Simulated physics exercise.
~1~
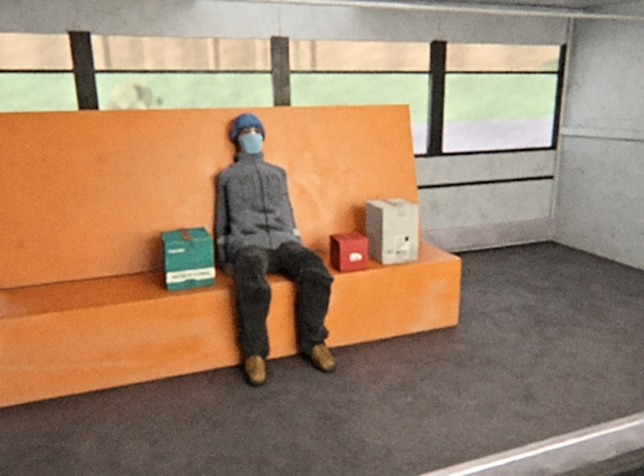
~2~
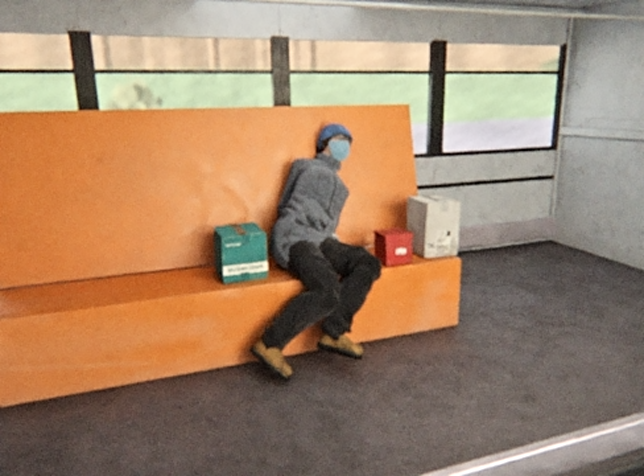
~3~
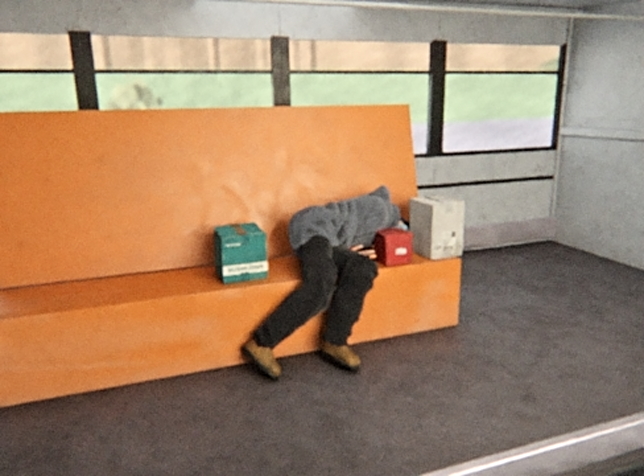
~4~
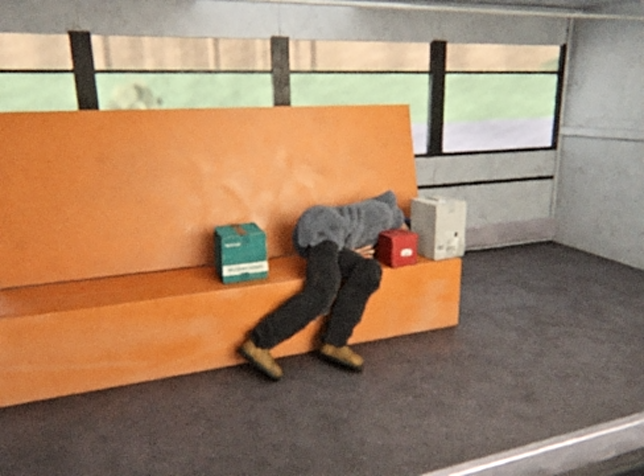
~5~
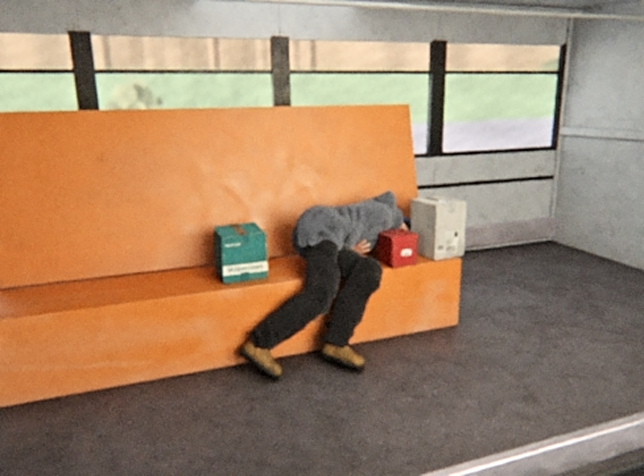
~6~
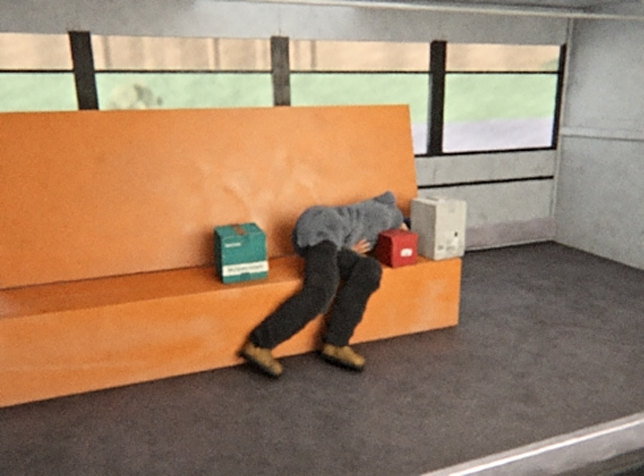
On an orange bench in a rail car, a masked commuter and three pieces of luggage slid to the right, then the commuter slumped over sideways beside the red tub and lay still, with everything still on the seat.
